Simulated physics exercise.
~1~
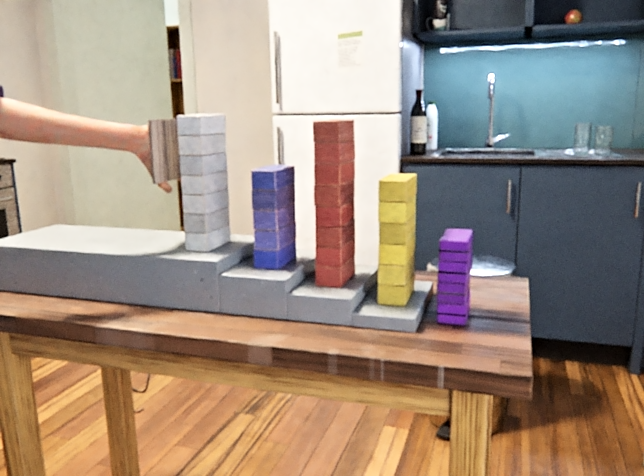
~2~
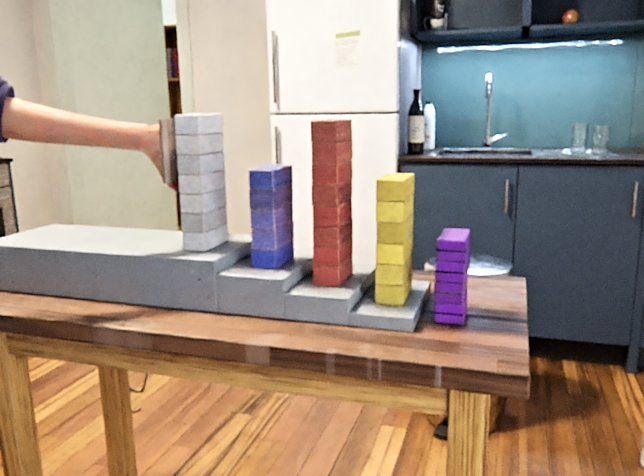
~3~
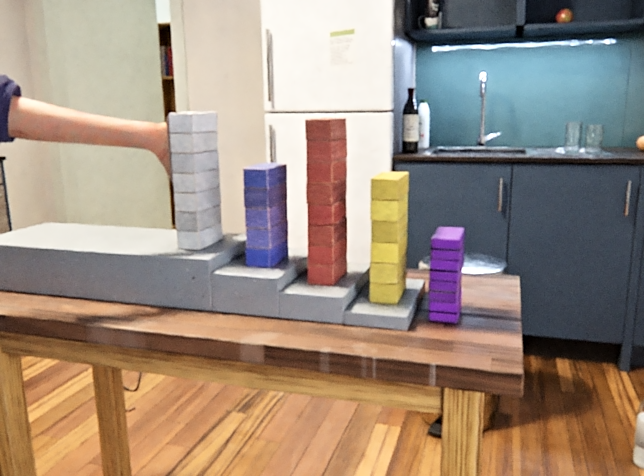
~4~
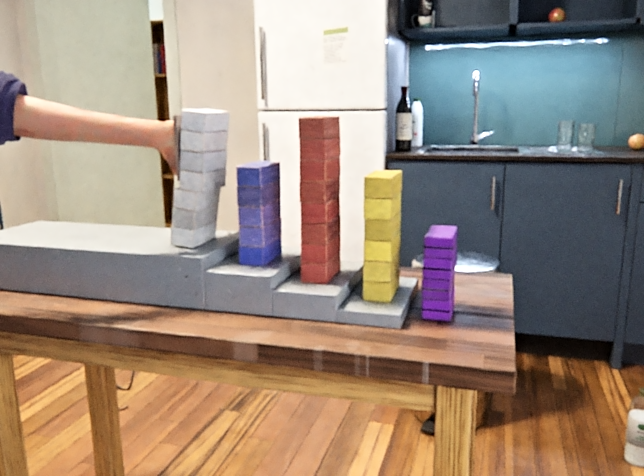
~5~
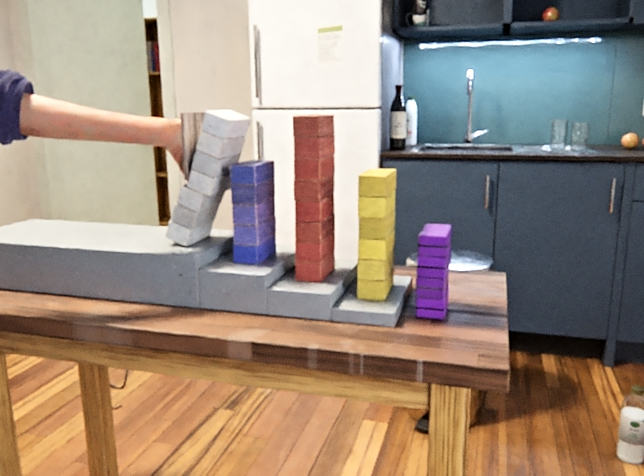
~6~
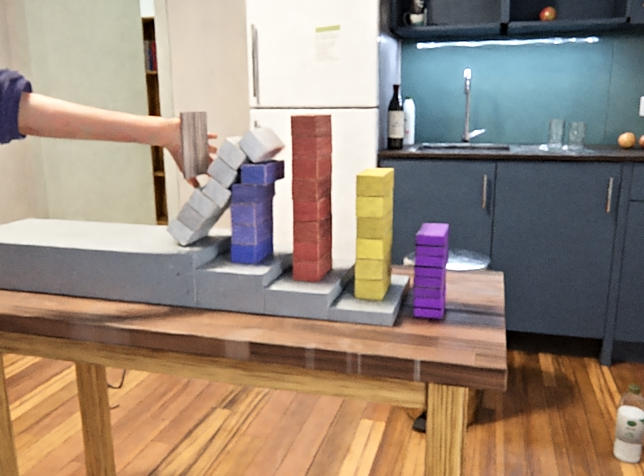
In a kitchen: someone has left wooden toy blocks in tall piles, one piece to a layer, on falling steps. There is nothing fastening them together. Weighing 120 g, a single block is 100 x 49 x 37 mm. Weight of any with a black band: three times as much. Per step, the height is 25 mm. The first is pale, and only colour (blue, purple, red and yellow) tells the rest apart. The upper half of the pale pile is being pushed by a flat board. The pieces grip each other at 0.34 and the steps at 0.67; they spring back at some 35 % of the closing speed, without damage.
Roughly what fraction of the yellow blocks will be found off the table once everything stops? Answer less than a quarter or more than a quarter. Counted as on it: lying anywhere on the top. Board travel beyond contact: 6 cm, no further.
Roughly over a quarter.
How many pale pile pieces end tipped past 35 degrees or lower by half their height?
The answer is 7 of the pale ones.
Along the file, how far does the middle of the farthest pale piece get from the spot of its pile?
Distance along: Near 30 cm.
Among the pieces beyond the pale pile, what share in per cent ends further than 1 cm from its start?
Displaced: 90 %.
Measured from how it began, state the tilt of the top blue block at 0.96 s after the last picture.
At that moment, roughly 60 degrees.
Then, 0.20 s later than the last frame, 7 of the pale pile down; none of the 6 yellow blocks off the table (0 of 23 in all colours); top yellow block unmoved; top blue block tilted 14°, 15 mm lower.
Then, 0.52 s later than the last frame, 7 of the pale pile down; none of the 6 yellow blocks off the table (0 of 23 in all colours); top yellow block tilted 29°, 23 mm lower; top blue block tilted 21°, 8 cm lower.
Then, 0.96 s later than the last frame, 7 of the pale pile down; 1 of the 6 yellow blocks off the table (3 of 23 in all colours); top yellow block on its side; top red block on its side.
Then, 1.38 s later than the last frame, 7 of the pale pile down; 3 of the 6 yellow blocks off the table (9 of 23 in all colours); top yellow block upside down; top red block upside down.
When it is over, 7 of the pale pile down; 3 of the 6 yellow blocks off the table (9 of 23 in all colours); top yellow block upside down; top red block upside down. That is 50 per cent.
